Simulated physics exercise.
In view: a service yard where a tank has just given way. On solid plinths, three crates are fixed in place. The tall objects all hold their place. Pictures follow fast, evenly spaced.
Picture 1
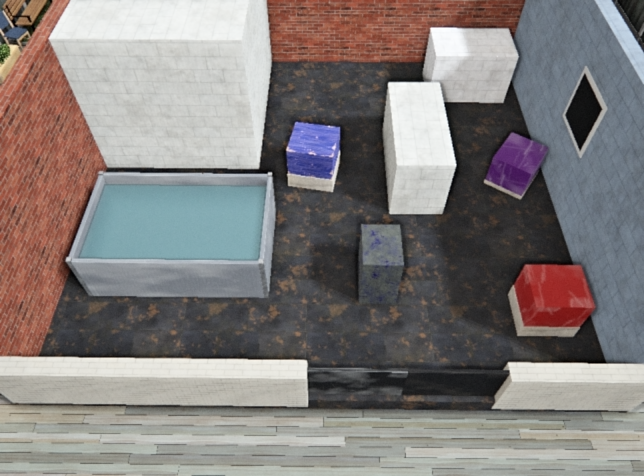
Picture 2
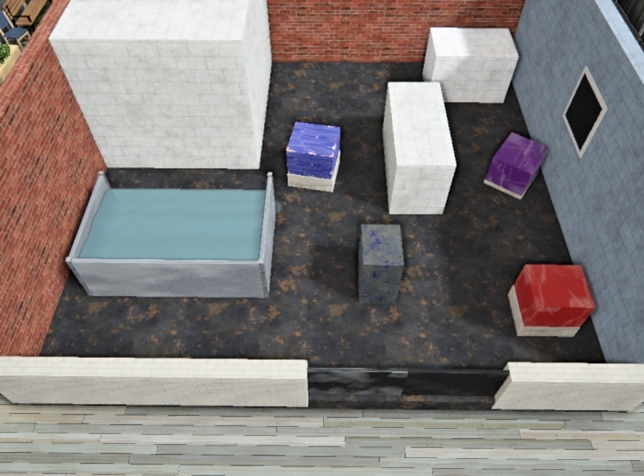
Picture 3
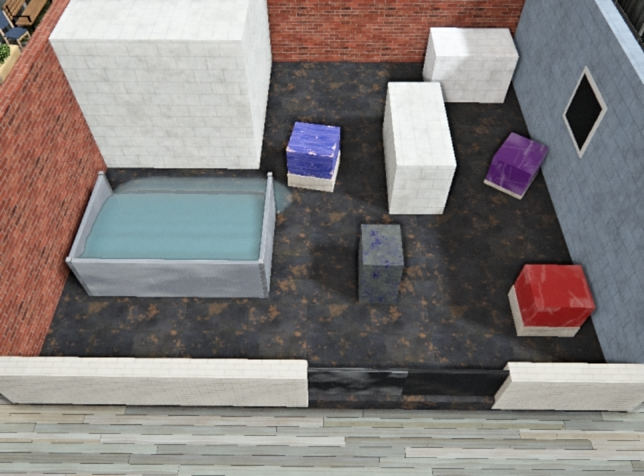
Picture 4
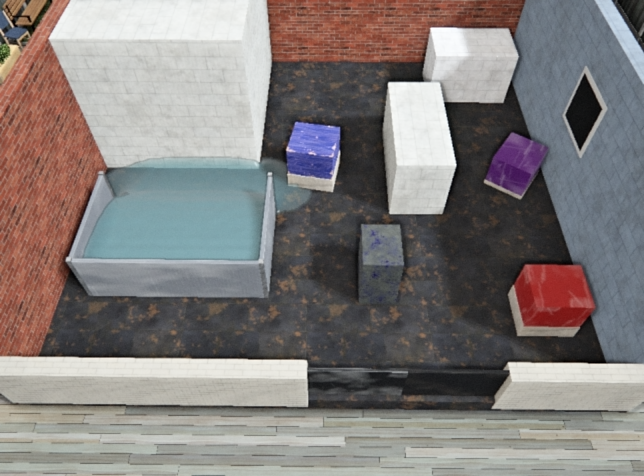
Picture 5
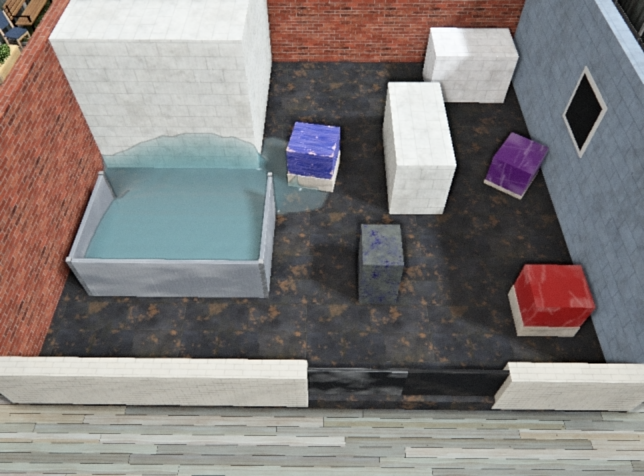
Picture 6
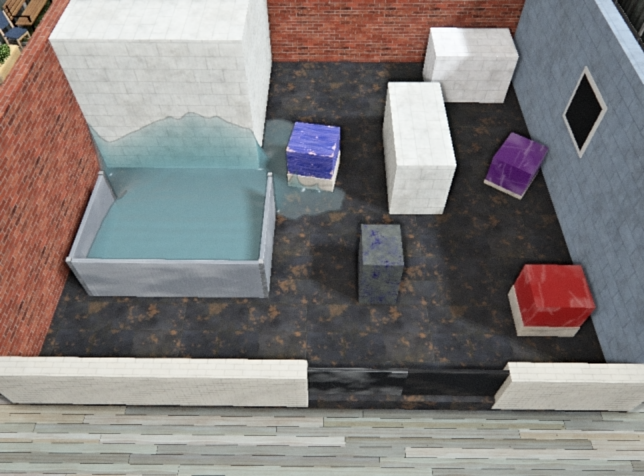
Water pours out over the far side of a grey tank at the left of a dark-floored yard, seen from a fixed high view between red brick walls and a blue-grey wall. Large white blocks stand behind, with blue, dark grey, purple and red boxes across the floor. The water spreads rightward around the blue box and climbs the large white block behind the tank.
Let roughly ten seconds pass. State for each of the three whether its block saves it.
The purple crate will be caught by the water. The red crate will be missed by the water. The blue crate will be caught by the water.
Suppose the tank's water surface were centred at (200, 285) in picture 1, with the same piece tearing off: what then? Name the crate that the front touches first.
It is the crate marked blue.
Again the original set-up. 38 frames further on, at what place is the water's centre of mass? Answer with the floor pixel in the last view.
Roughly (294, 204) in the last picture.
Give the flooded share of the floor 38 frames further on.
Around 95 in a hundred.
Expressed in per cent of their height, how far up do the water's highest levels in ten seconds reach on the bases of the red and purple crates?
Around 70 % and 200 %.
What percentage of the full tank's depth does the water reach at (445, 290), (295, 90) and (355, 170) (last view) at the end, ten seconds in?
14, 8 and 4 in a hundred, in turn.
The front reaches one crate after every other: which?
The purple-painted one, I reckon.
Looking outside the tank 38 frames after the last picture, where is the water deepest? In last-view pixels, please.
Around (114, 178).
A moment on, water covers 25 % of the floor; the purple crate not reached, the red crate not reached, the blue crate water round its plinth.
Next, water covers 40 % of the floor; the purple crate not reached, the red crate not reached, the blue crate water round its plinth.
Then, water covers 70 % of the floor; the purple crate not reached, the red crate water round its plinth, the blue crate water round its plinth.
Later, water covers 95 % of the floor; the purple crate water round its plinth, the red crate water round its plinth, the blue crate water round its plinth.
In the end, water covers 100 % of the floor; the purple crate was topped, the red crate stayed above the water, the blue crate was topped.
